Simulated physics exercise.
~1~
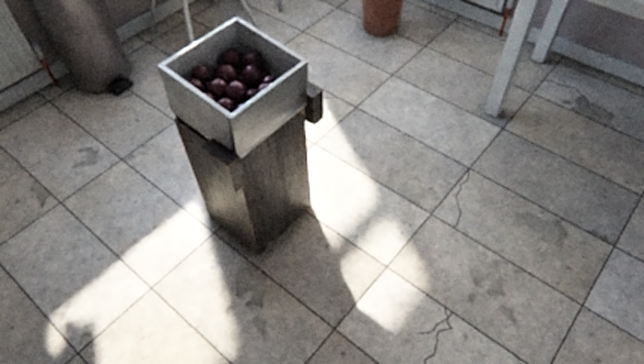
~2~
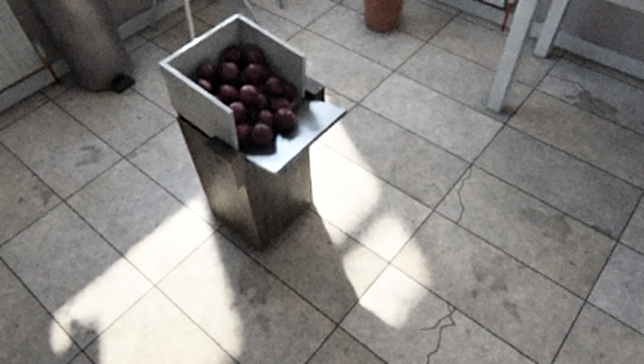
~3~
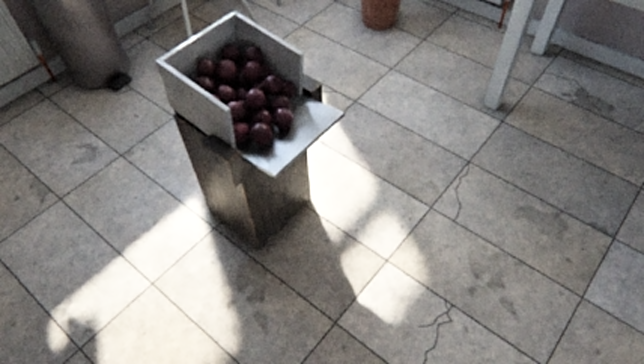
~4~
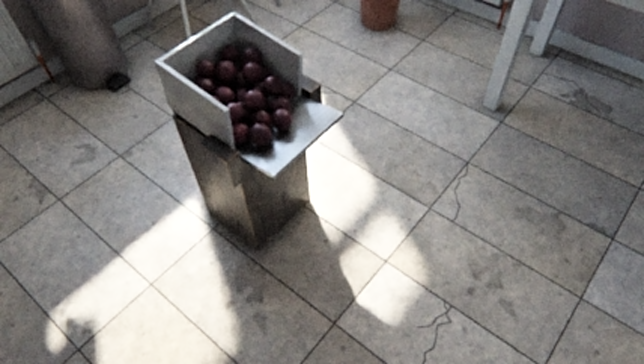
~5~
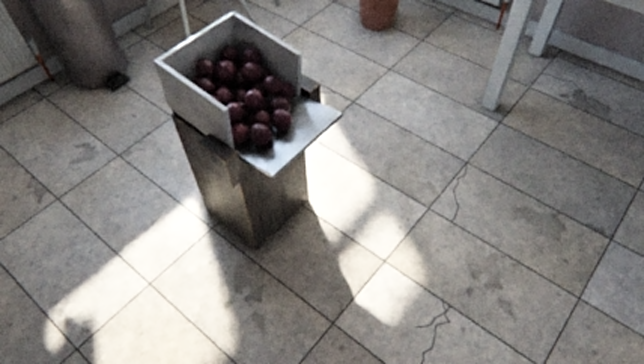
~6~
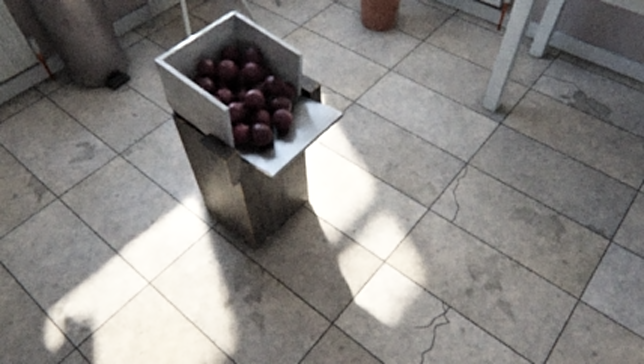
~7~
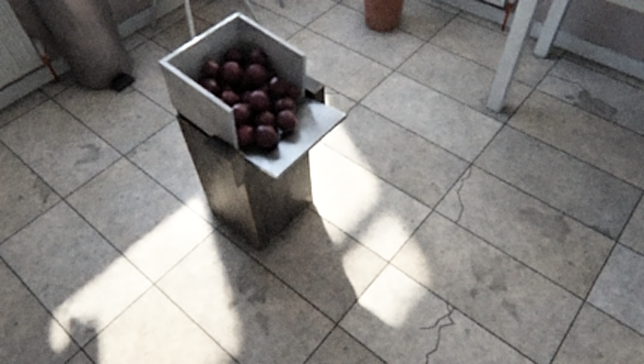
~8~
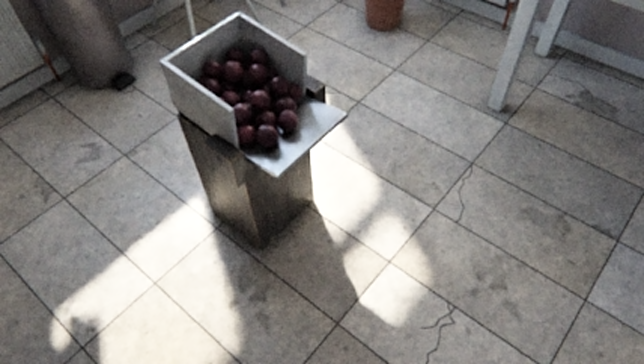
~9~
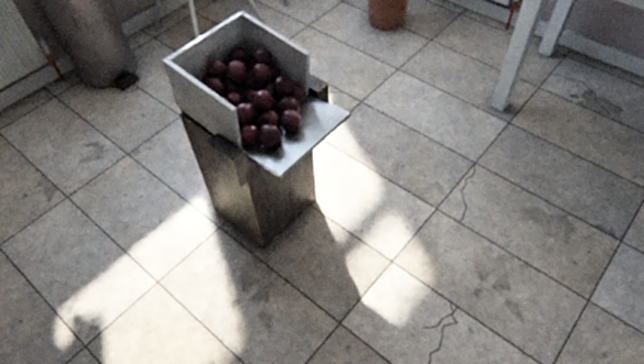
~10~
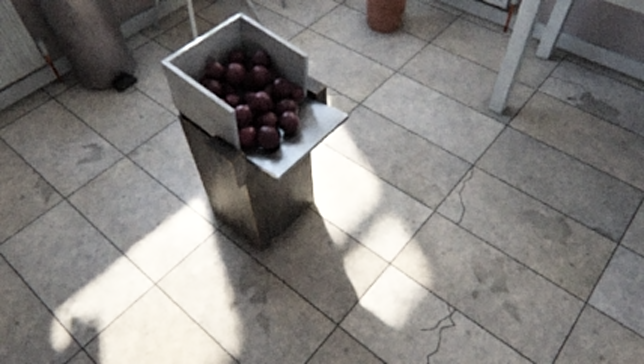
A pale open-topped box of dark red onions stood on a block on a sunlit tiled floor when its front flap dropped flat, and some onions spread onto it, then stayed there without any falling to the ground.
